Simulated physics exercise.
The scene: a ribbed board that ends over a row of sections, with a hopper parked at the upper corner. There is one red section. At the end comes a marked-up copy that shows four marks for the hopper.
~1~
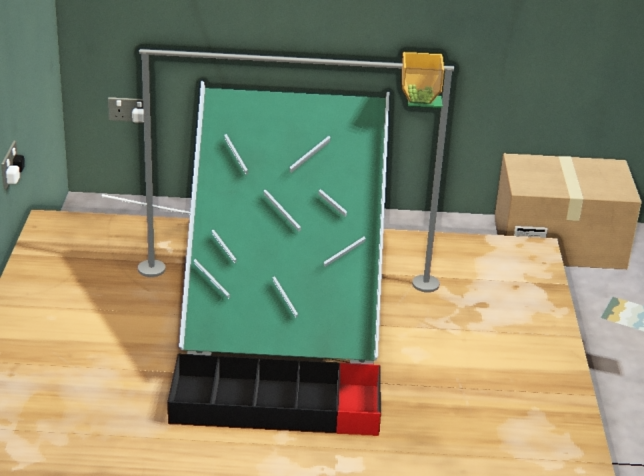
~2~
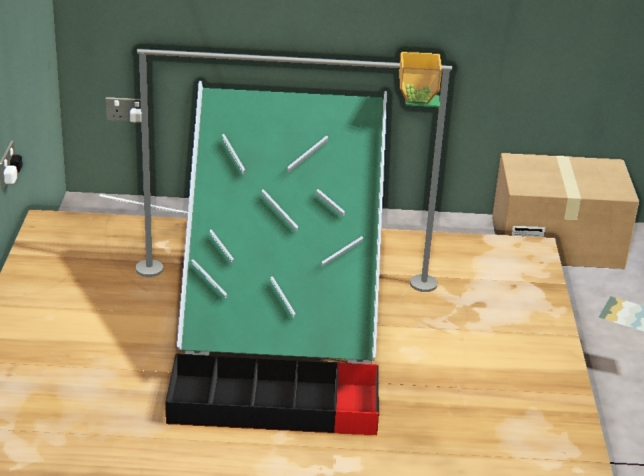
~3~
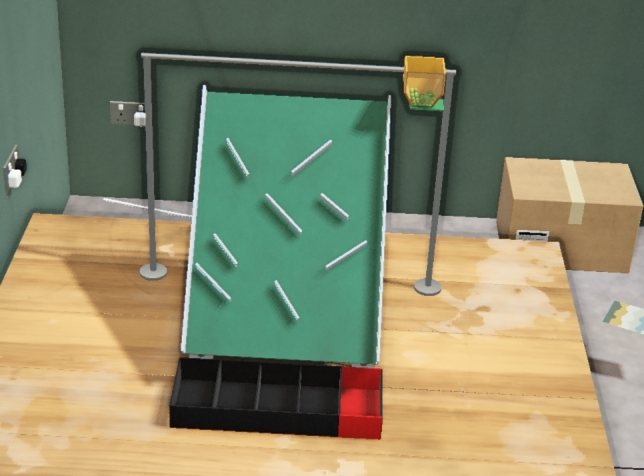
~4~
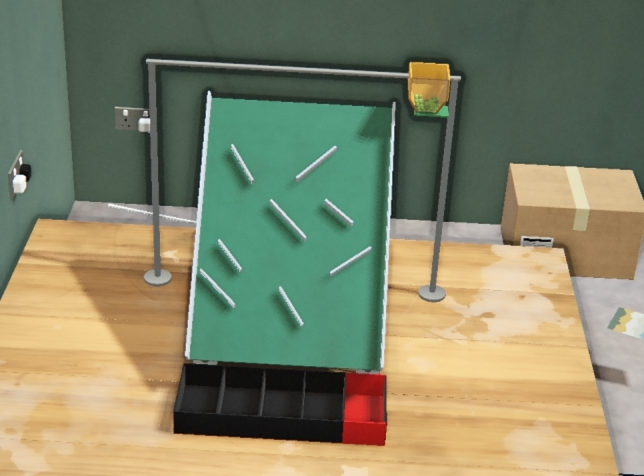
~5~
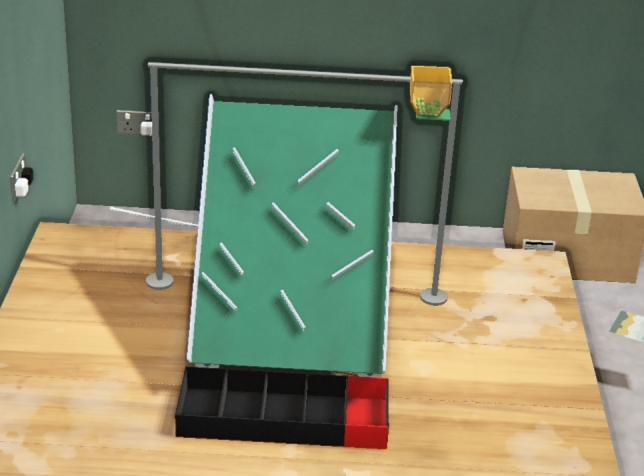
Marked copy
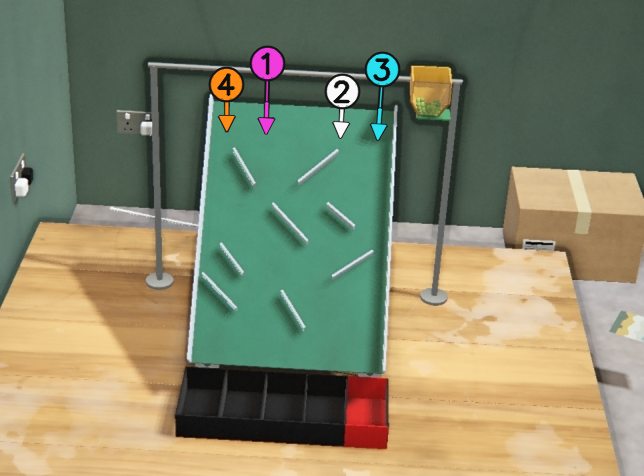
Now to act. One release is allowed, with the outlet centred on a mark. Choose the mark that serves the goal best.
Mark 3.
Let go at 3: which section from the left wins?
It is the fifth one.
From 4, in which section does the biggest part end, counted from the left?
The third.
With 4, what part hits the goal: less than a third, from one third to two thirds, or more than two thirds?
Mark 4 gives less than a third.
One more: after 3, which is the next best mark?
Mark 2.
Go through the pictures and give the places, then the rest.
Hopper near (421, 93), dried peas, door shut, in the first picture.
Ribs (223, 135) to (244, 170), (288, 168) to (327, 136), (262, 190) to (297, 228), in the second picture.
Ribs (321, 194) to (348, 216), (214, 234) to (237, 263), (326, 267) to (366, 241), in the third picture.
Ribs (201, 269) to (234, 305), (280, 287) to (303, 324), in the fourth picture.
Red section near (366, 435), number 5 of 5 from the left, in the fifth picture.
On the marked copy, mark 1 meets the board at (266, 128); mark 2 meets the board at (340, 132); mark 3 meets the board at (378, 134); mark 4 meets the board at (226, 125).
If 1 is chosen, none at all in the red section, all but a few in other sections, a small share outside the box.
If 2 is chosen, close to a third in the red section, close to two thirds in other sections.
If 3 is chosen, close to two thirds in the red section, close to a third in other sections.
If 4 is chosen, none at all in the red section, all but a few in other sections, a small share held on the board.
